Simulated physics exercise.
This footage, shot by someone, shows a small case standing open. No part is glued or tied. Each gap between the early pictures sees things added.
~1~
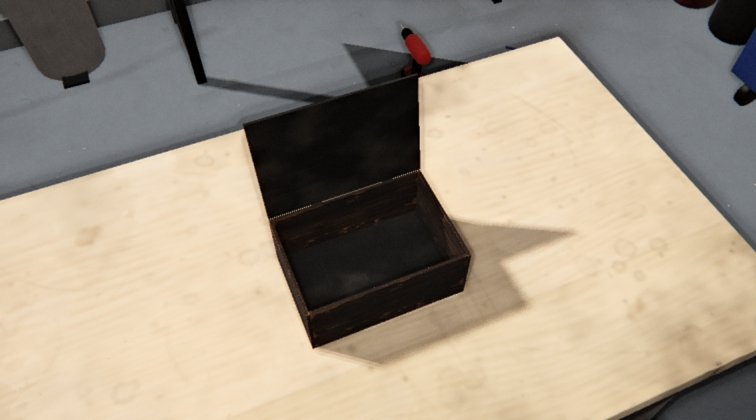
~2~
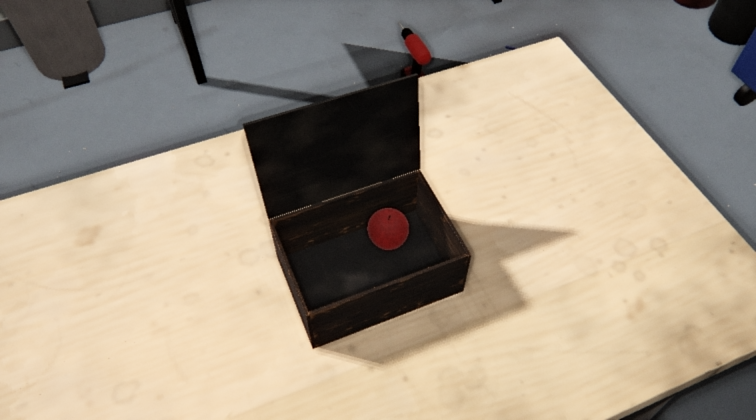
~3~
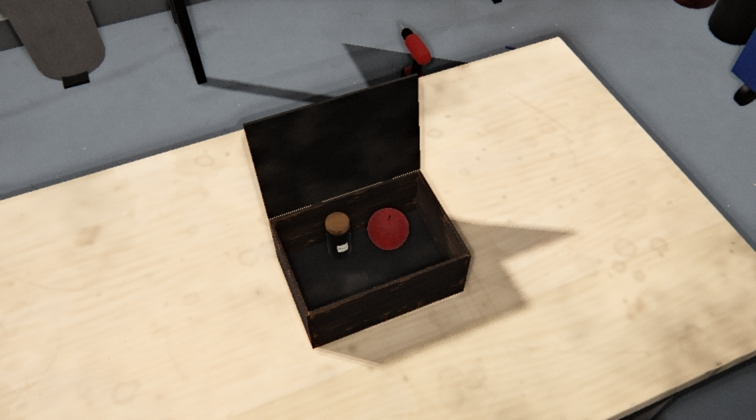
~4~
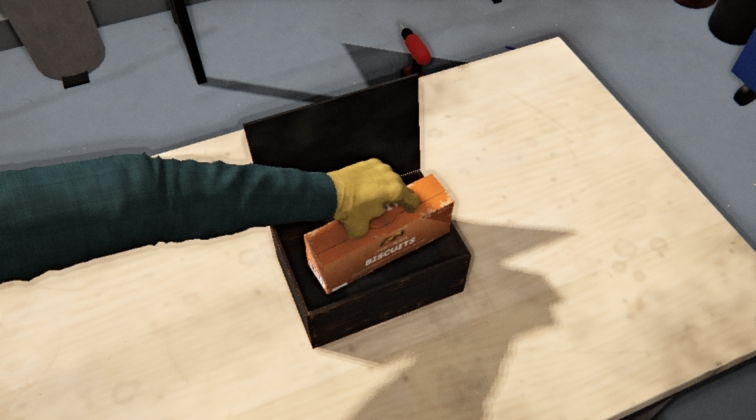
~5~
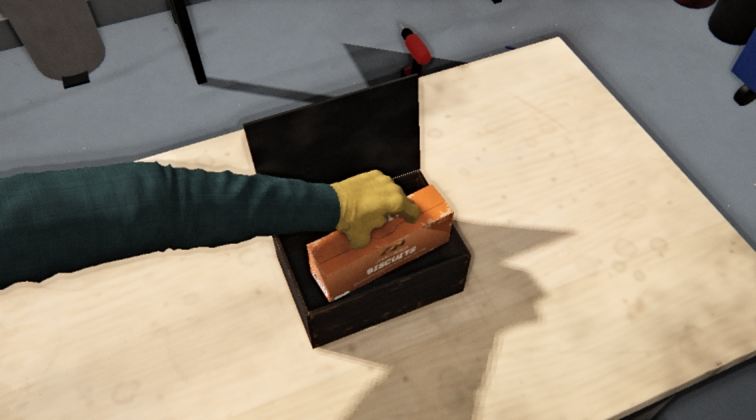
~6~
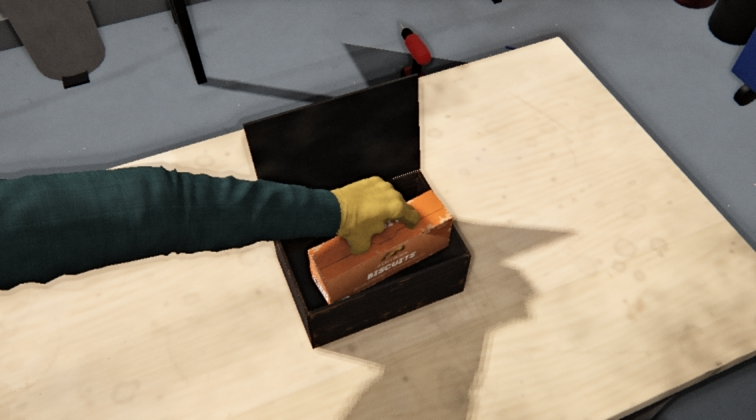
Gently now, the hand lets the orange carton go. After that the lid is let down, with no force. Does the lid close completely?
Yes.
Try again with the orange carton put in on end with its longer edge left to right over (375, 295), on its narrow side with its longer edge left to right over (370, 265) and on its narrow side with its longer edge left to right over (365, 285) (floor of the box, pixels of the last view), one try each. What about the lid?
Try one: Not closed. Try two: Closed. Try three: Closed.
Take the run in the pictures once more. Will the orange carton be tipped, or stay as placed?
Looking at the last picture, the orange carton is left as set.
Then, 0.60 s on from there, orange carton shifted a little near (381, 272).
Then, 1.50 s on from there, lid 67° above the rim; orange carton shifted a little near (381, 272).
Then, 1.80 s on from there, lid 32° above the rim; orange carton shifted a little near (381, 272).
Then, 2.00 s on from there, lid shut; orange carton shifted a little near (381, 272).
In the end, lid shut; moved from the start, orange carton; the other 2 unmoved. At the end, from the last picture's camera, orange carton near (381, 272).
